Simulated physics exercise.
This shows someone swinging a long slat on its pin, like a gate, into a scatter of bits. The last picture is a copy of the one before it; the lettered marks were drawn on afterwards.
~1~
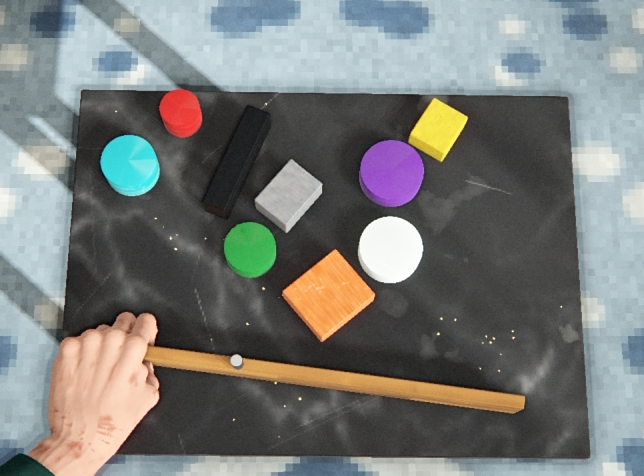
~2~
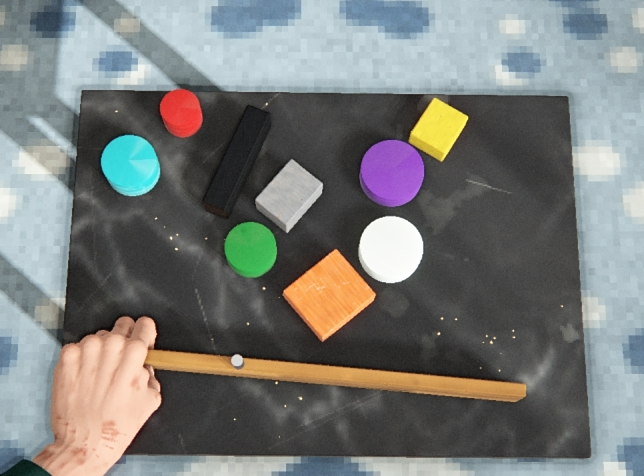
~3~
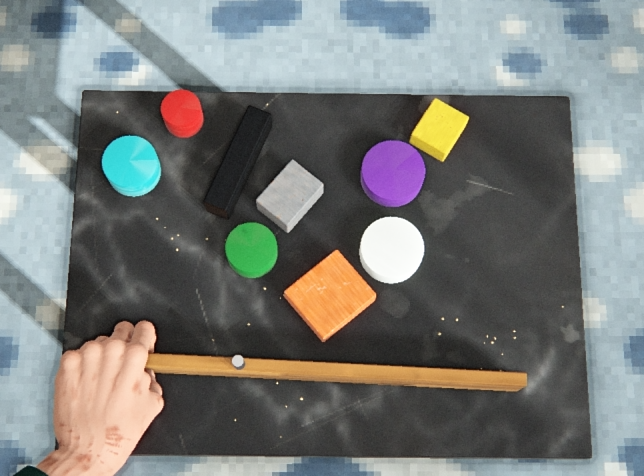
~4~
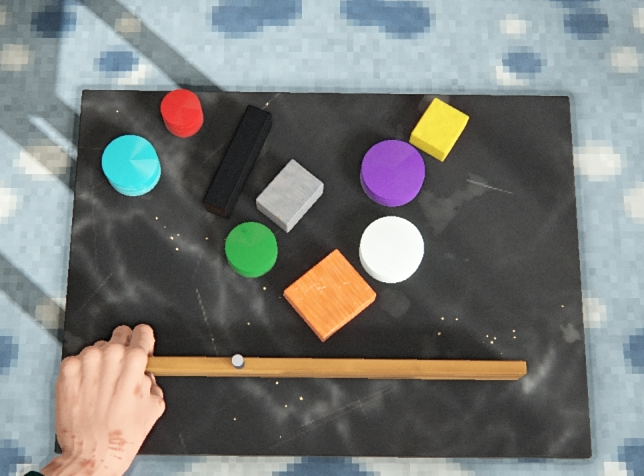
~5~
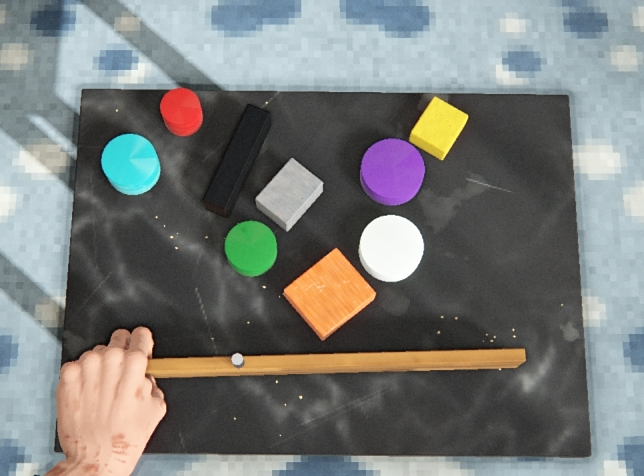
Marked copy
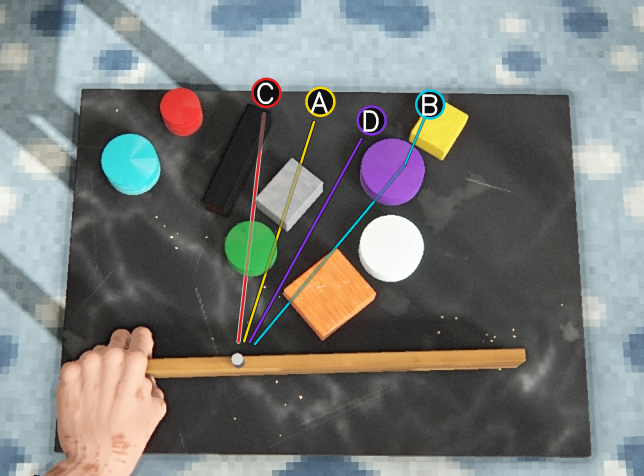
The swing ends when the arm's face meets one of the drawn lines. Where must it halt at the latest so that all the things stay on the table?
A is the last safe line.
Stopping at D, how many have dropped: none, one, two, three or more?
The count is none.
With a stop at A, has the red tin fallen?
No.
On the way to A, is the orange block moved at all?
Yes.
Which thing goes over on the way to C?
The purple tin.
On the marked copy, A at (280, 228); B at (331, 252); C at (252, 224); D at (308, 238).
Following A. Soon after the start, arm (370, 293); orange block (326, 282); red tin (182, 112).
Later, arm (326, 246); purple tin (365, 139); grey block (270, 183).
In the end, arm (283, 225); purple tin (295, 94); red tin (155, 108); nothing has fallen.
As for the rest, B is safe but short; C drops the purple tin; D is safe but short.
